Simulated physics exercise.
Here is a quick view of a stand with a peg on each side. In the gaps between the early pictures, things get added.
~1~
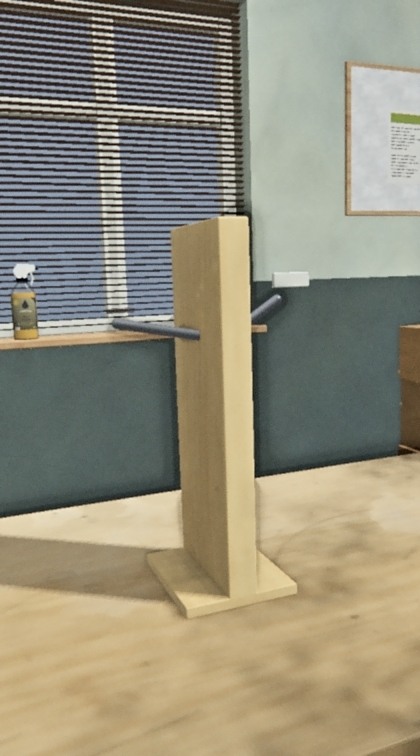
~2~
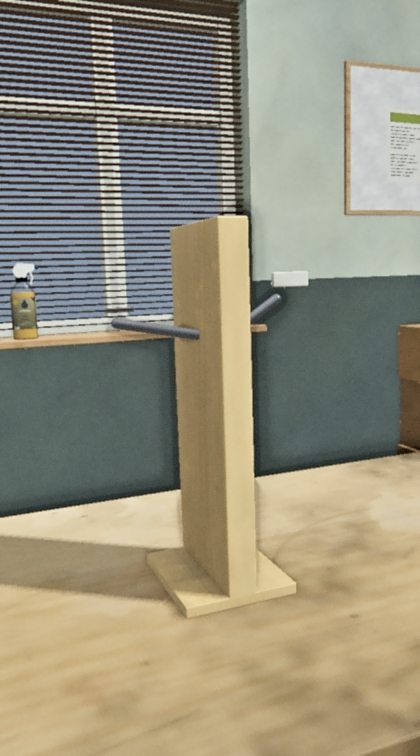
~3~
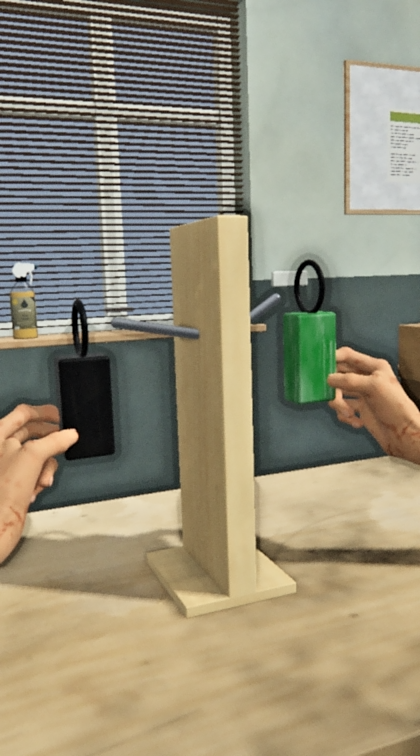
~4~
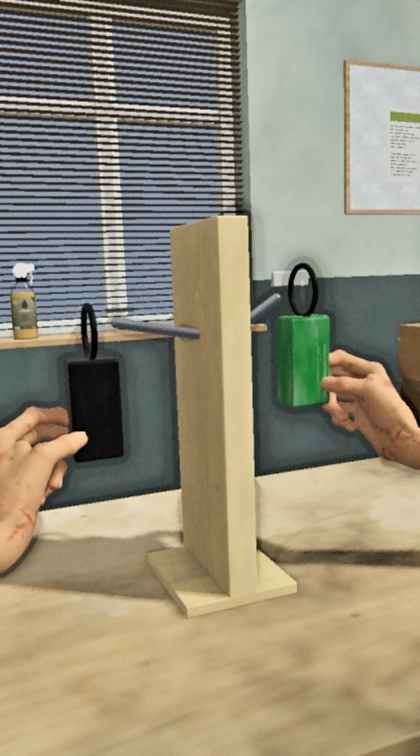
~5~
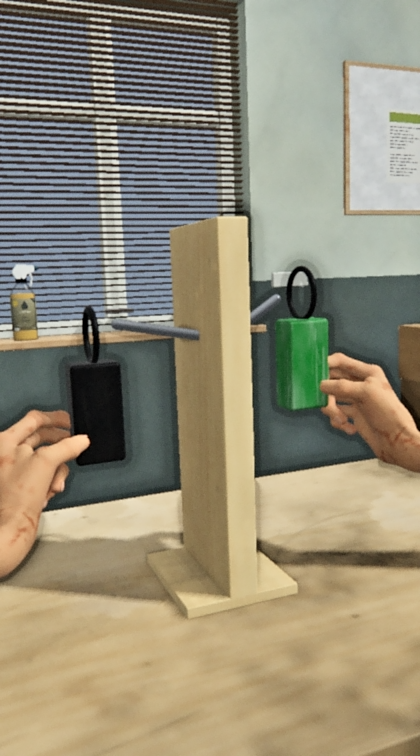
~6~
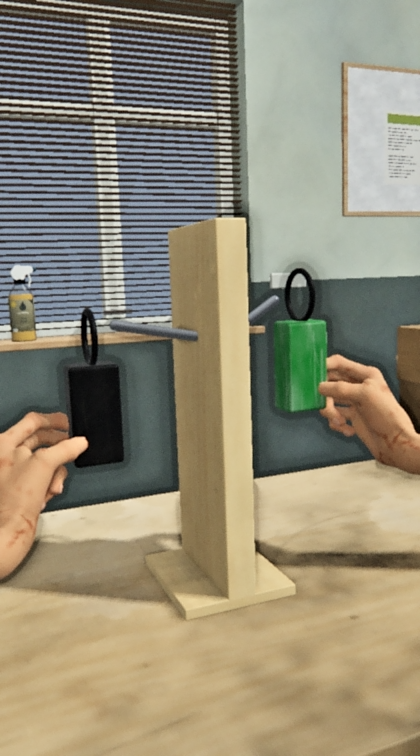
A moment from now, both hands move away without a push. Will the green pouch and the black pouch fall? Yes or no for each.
Answer - green pouch: Yes; black pouch: Yes.
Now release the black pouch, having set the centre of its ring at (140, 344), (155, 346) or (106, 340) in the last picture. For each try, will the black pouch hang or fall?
Well, try one it keeps its place, try two it keeps its place, and try three it tumbles away.
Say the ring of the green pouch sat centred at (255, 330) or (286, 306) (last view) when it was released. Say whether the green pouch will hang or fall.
The green pouch stays up; falls.
Then, 0.14 s past the last view, green pouch travelled about its own width near (301, 378); black pouch travelled about its own width near (95, 429).
Then, 0.20 s past the last view, green pouch in the air near (302, 437); black pouch in the air near (99, 494).
Then, 0.26 s past the last view, green pouch come down near (303, 497); black pouch come down near (101, 532).
Finally, the green pouch drops to the table, near (303, 499); the black pouch drops to the table, near (102, 537).
